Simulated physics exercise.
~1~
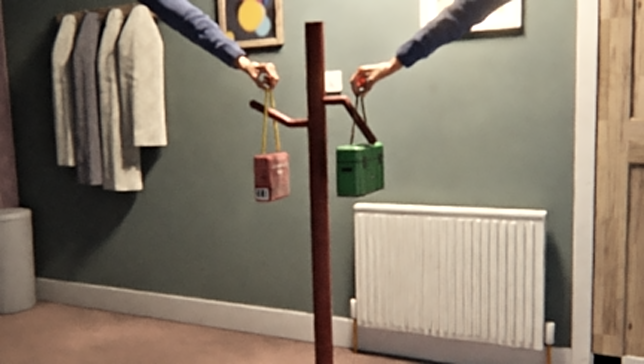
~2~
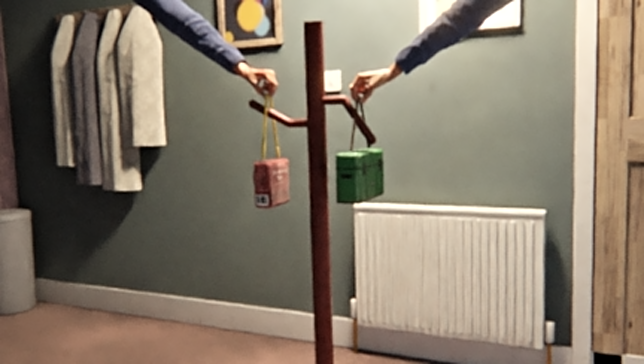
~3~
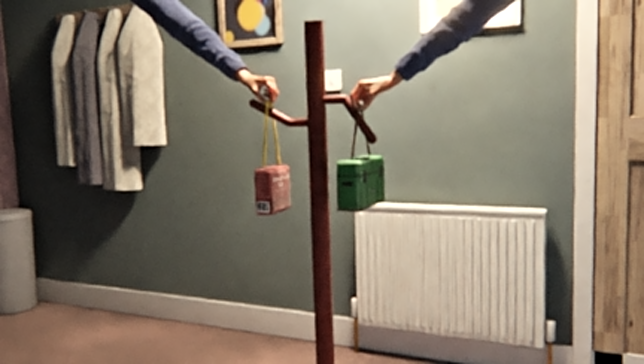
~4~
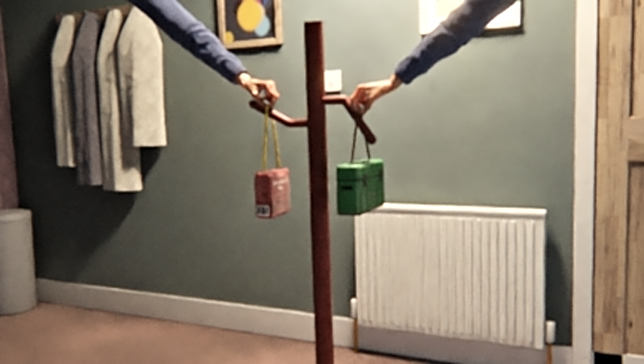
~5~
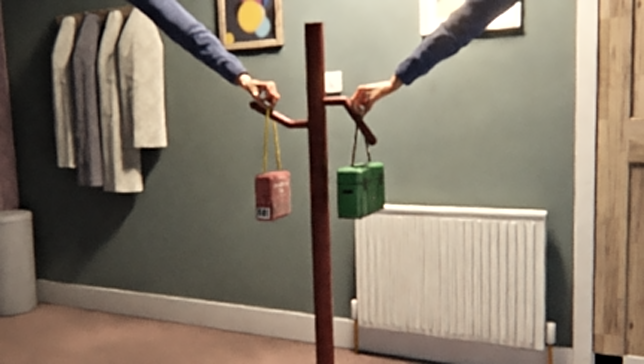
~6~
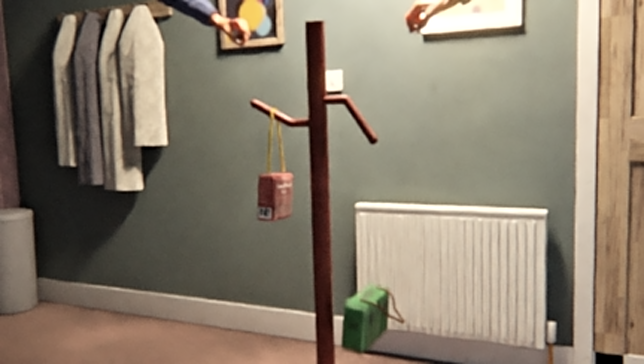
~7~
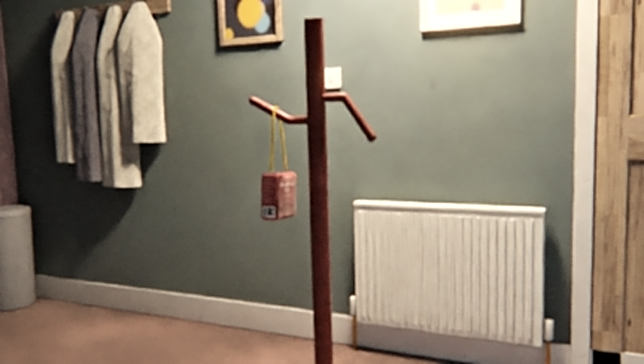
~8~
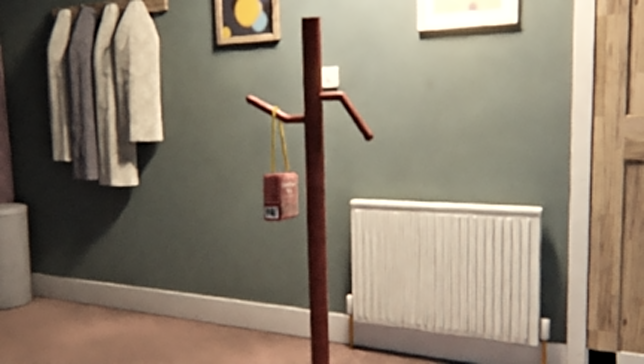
Two hands lowered a red pouch and a green case by their loops onto the arms of a wooden stand, then let go and drew back. The red pouch stayed hanging on the left, while the green case dropped from the right toward the floor and out of view.
